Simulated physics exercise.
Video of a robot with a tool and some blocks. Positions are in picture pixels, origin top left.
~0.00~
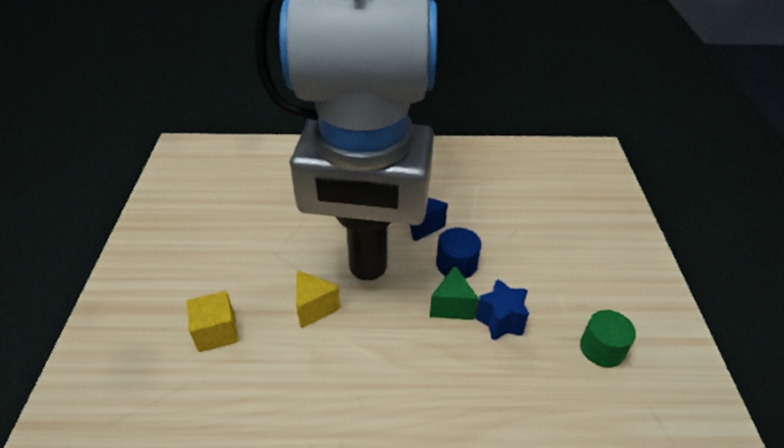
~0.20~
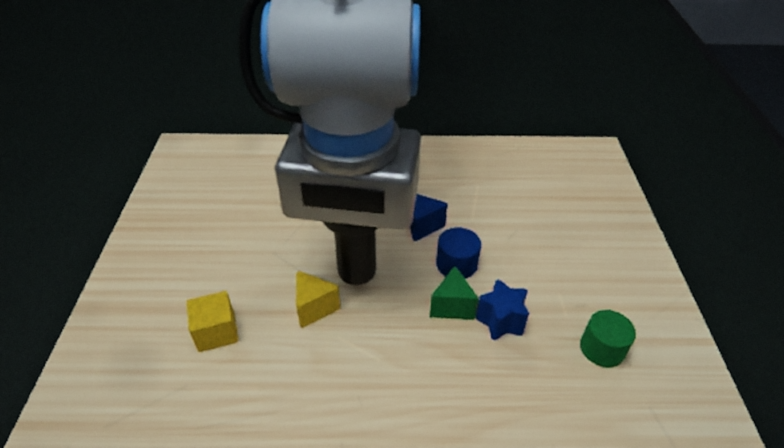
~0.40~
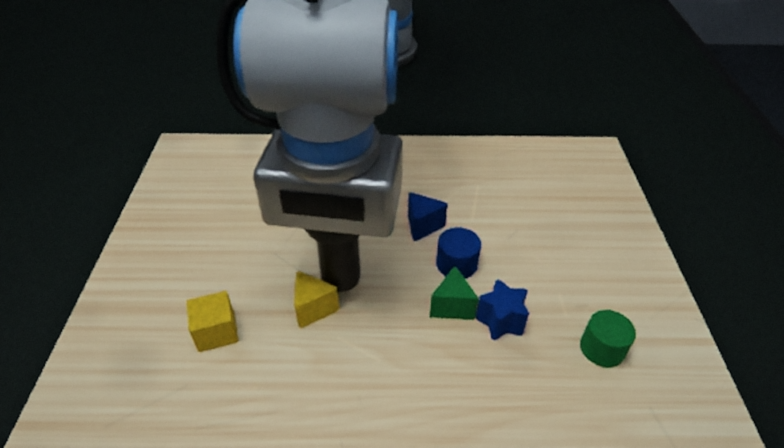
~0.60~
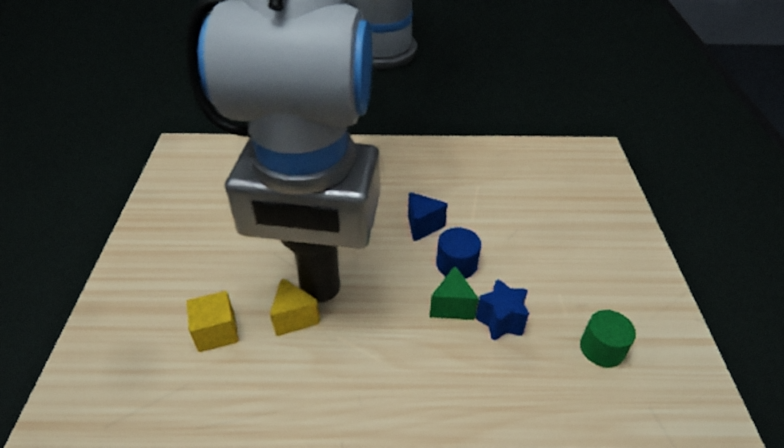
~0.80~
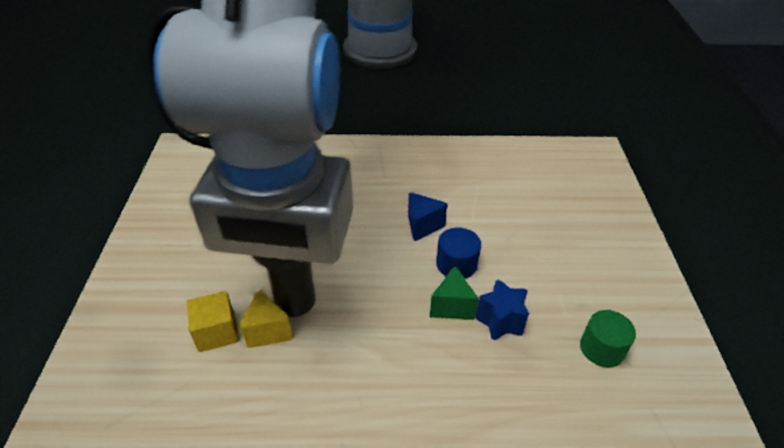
A robot arm moving left across a wooden board, pushing a yellow triangular block up beside a yellow square one.
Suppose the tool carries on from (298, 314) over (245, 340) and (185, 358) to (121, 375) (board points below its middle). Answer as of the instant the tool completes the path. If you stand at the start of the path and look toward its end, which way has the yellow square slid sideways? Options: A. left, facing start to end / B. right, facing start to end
B - right, facing start to end.
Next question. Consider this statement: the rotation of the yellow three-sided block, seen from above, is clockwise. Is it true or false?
False.
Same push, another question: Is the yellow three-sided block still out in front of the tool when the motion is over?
I believe not.
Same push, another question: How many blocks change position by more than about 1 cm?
I count two.
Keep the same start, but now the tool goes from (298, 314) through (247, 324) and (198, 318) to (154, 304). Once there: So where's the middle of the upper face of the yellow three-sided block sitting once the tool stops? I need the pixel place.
At (208, 334).
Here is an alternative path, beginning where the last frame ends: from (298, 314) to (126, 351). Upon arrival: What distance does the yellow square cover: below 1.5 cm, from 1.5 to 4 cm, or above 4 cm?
It goes a long way, over 4 cm.
What follows on the original path. One third of the way, tool (241, 329); yellow square (185, 316), turned 50° clockwise; yellow three-sided block (204, 341), turned 15° clockwise.
Two thirds of the way, tool (179, 346); yellow square (139, 315), turned 100° clockwise; yellow three-sided block (144, 365), turned 15° anticlockwise.
At the end, tool (114, 363); yellow square (114, 316), turned 170° clockwise; yellow three-sided block (101, 389), turned 60° anticlockwise.
